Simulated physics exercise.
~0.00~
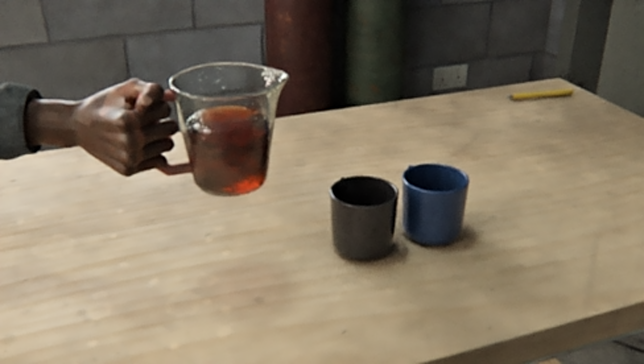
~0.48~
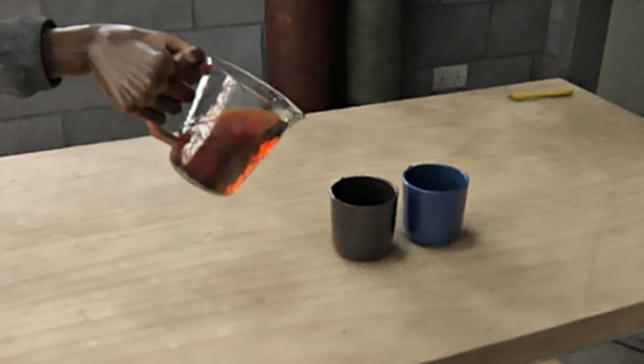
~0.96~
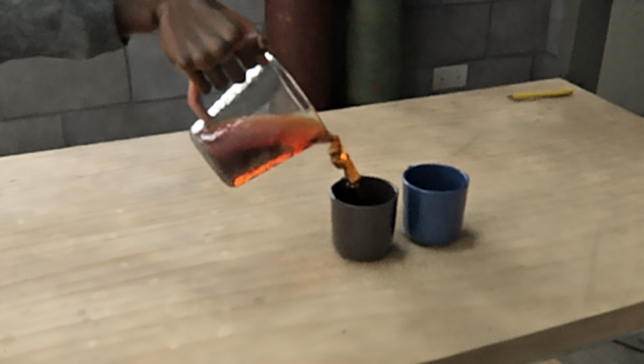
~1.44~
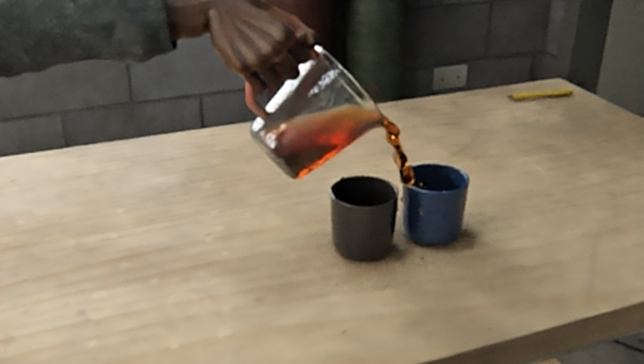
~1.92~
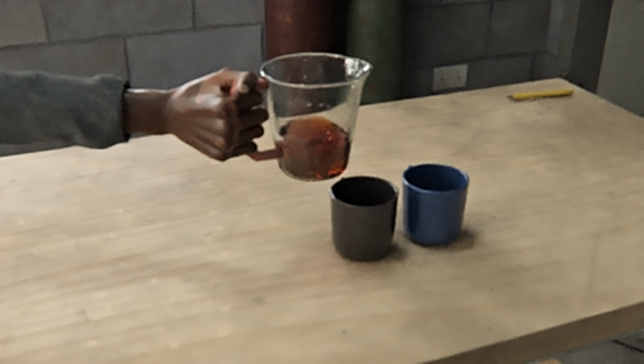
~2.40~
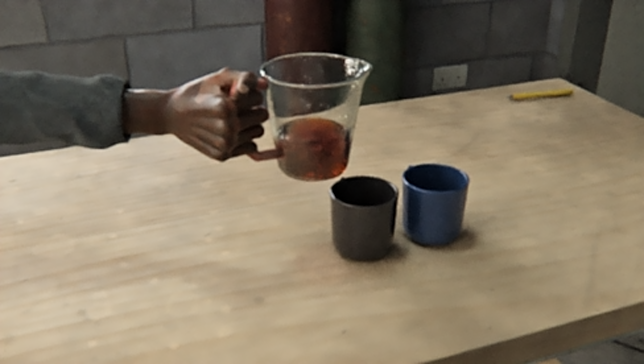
On a wooden table, a hand pours tea from a glass jug into black and blue mugs, then holds it upright.
